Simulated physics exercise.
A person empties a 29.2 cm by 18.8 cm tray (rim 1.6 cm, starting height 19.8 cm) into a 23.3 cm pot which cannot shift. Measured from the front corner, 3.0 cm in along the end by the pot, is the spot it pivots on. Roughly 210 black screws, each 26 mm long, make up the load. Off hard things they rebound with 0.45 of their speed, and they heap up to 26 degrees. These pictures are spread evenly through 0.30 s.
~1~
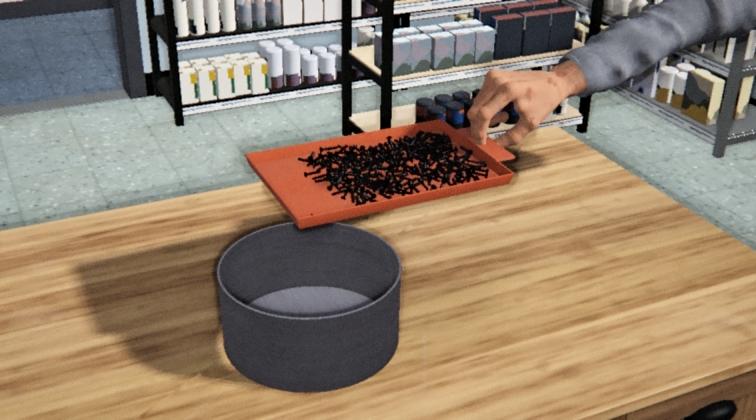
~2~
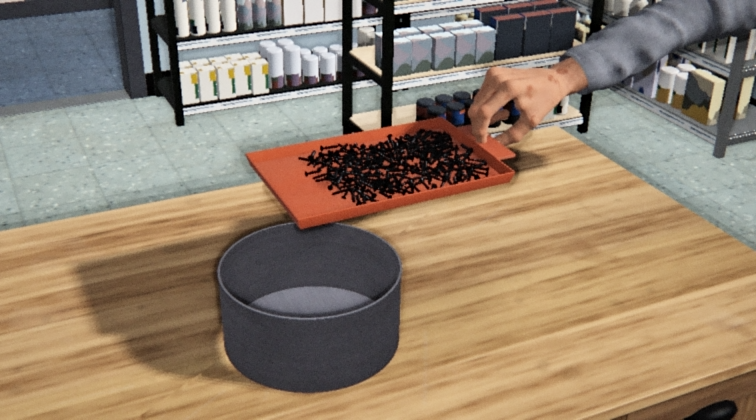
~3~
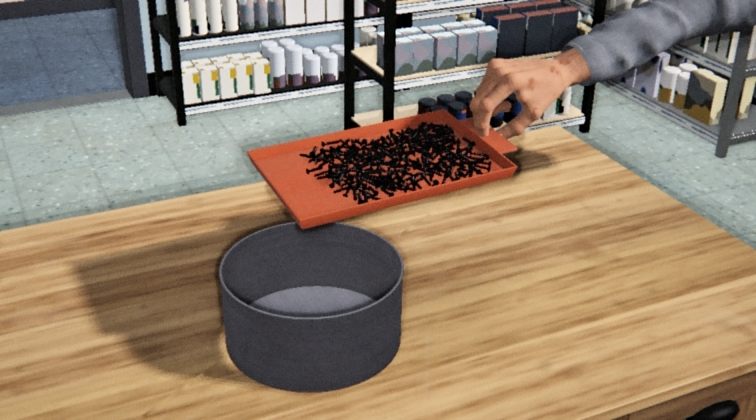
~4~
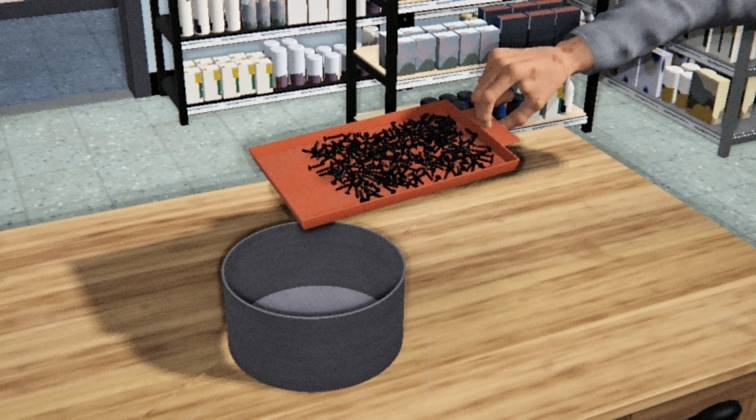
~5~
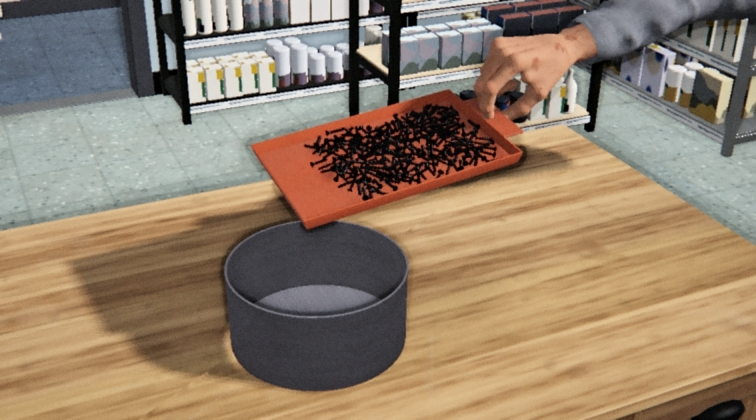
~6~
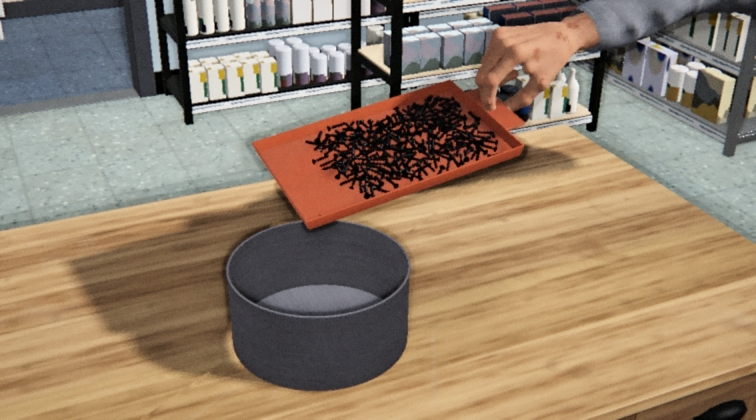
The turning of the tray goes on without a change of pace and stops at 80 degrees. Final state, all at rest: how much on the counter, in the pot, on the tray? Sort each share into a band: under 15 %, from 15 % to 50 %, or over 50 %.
Counter: Under 15 %; pot: Over 50 %; tray: Under 15 %.
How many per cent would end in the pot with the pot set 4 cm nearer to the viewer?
I'd put it at around 100 per cent.
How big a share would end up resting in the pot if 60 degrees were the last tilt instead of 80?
In that case some 80 per cent.
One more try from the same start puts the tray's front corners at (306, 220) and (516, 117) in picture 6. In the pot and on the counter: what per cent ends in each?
You'd end with pot at 70 and counter at 30.
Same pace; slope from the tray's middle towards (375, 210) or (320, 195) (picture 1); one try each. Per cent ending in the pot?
Near 70 and 90 per cent, in that order.
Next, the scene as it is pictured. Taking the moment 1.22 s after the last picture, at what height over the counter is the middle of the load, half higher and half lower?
About 24 cm.
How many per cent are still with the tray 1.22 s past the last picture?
Roughly 85 per cent.
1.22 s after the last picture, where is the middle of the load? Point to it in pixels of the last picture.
The middle of the load should be at about (311, 189) by then.
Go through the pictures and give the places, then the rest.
In the first frame, tray tilt 0 degrees, front corners at (300, 217) and (510, 173); middle of the pieces at (399, 162); pot at (310, 266).
In the second frame, tray tilt 1 degrees, front corners at (300, 217) and (510, 171); middle of the pieces at (399, 161).
In the third frame, tray tilt 3 degrees, front corners at (302, 218) and (512, 166); middle of the pieces at (401, 157).
In the fourth frame, tray tilt 5 degrees, front corners at (304, 218) and (515, 159), lowest corner left front; middle of the pieces at (403, 151).
In the fifth frame, tray tilt 8 degrees, front corners at (306, 218) and (518, 151), lowest corner left front; middle of the pieces at (405, 145).
In the sixth frame, tray tilt 11 degrees, front corners at (308, 219) and (520, 145), lowest corner left front; middle of the pieces at (407, 139); pot at (319, 264).
Then, 0.74 s after the last picture, tilt 43 degrees; the tray holds 100 %, the pot 0 %.
Then, 1.22 s after the last picture, tilt 64 degrees; the tray holds 85 %, the pot 15 %.
Then, 1.78 s after the last picture, tilt 80 degrees; the tray holds 10 %, the pot 80 %.
In the end, counter 5 %, pot 95 %, tray 0 %.
